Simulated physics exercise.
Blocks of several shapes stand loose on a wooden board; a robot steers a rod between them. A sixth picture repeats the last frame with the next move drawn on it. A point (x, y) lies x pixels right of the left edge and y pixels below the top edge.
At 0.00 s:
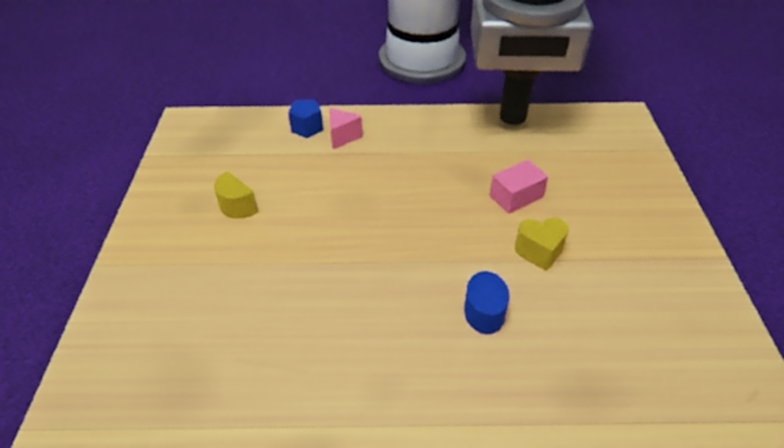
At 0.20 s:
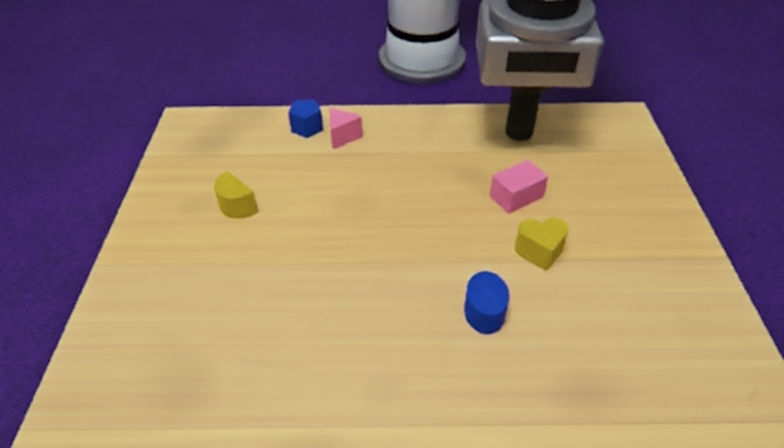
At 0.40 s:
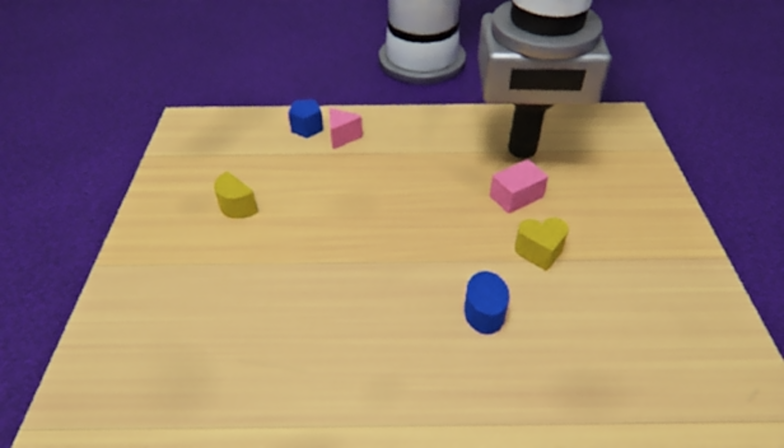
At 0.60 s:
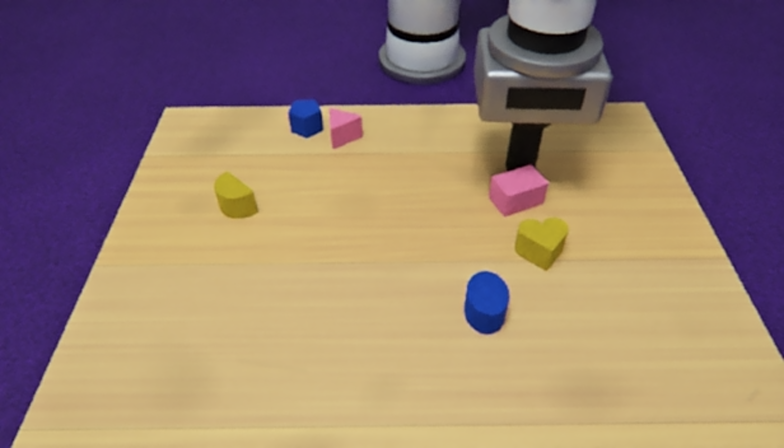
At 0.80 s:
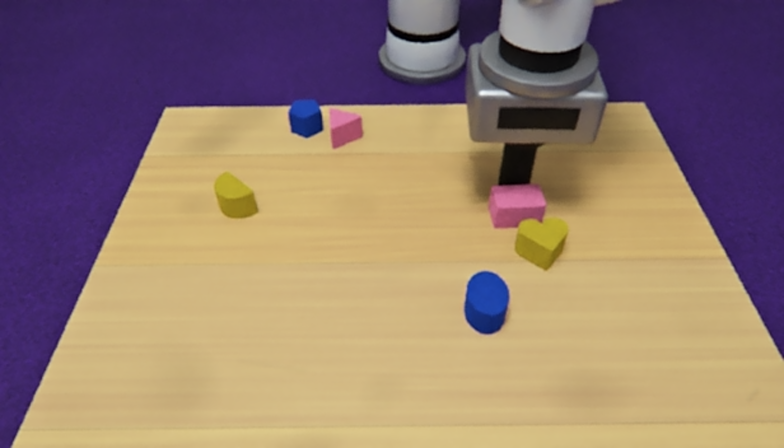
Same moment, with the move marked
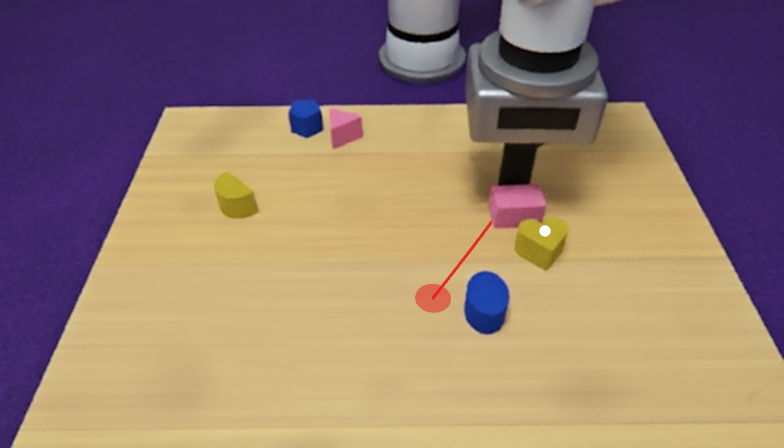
On a wooden board, a robot lowers its rod toward the viewer, pushing the pink block.
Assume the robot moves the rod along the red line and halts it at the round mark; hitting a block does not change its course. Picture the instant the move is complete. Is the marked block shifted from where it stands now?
That would be a yes.
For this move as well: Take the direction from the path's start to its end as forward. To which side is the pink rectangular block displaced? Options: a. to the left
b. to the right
The answer is a.
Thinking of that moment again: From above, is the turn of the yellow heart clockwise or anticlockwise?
The twist is anticlockwise.
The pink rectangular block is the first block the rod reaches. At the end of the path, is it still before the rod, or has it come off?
Beside or behind, I predict.
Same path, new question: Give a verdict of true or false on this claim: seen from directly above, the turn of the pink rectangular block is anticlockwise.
This is true.
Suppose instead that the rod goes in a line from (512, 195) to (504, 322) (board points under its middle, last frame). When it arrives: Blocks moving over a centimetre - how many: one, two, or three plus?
When the path ends, I think you'll find three or more blocks out of place by more than 1 cm.
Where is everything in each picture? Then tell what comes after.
In the first frame, rod's lower end (513, 118); blue elliptical block (488, 292); pink rectangular block (521, 175); yellow heart (545, 231).
In the second frame, rod (519, 134); blocks still.
In the third frame, rod (522, 150); blocks still.
In the fourth frame, rod (520, 168); pink rectangular block (520, 180).
In the fifth frame, rod (513, 187); blue elliptical block (488, 292); pink rectangular block (519, 195); yellow heart (545, 231).
Drawn move, in a line from (512, 195) to (433, 298); the dot is on the yellow heart.
On the path given first. One third of the way, rod (490, 218); pink rectangular block (511, 228), turned 35° anticlockwise; yellow heart (551, 239), turned 35° anticlockwise.
Two thirds of the way, rod (463, 253); pink rectangular block (512, 235), turned 50° anticlockwise; yellow heart (553, 241), turned 45° anticlockwise.
At the end, rod (434, 290); blue elliptical block still; pink rectangular block (512, 235), turned 50° anticlockwise; yellow heart (553, 241), turned 45° anticlockwise.
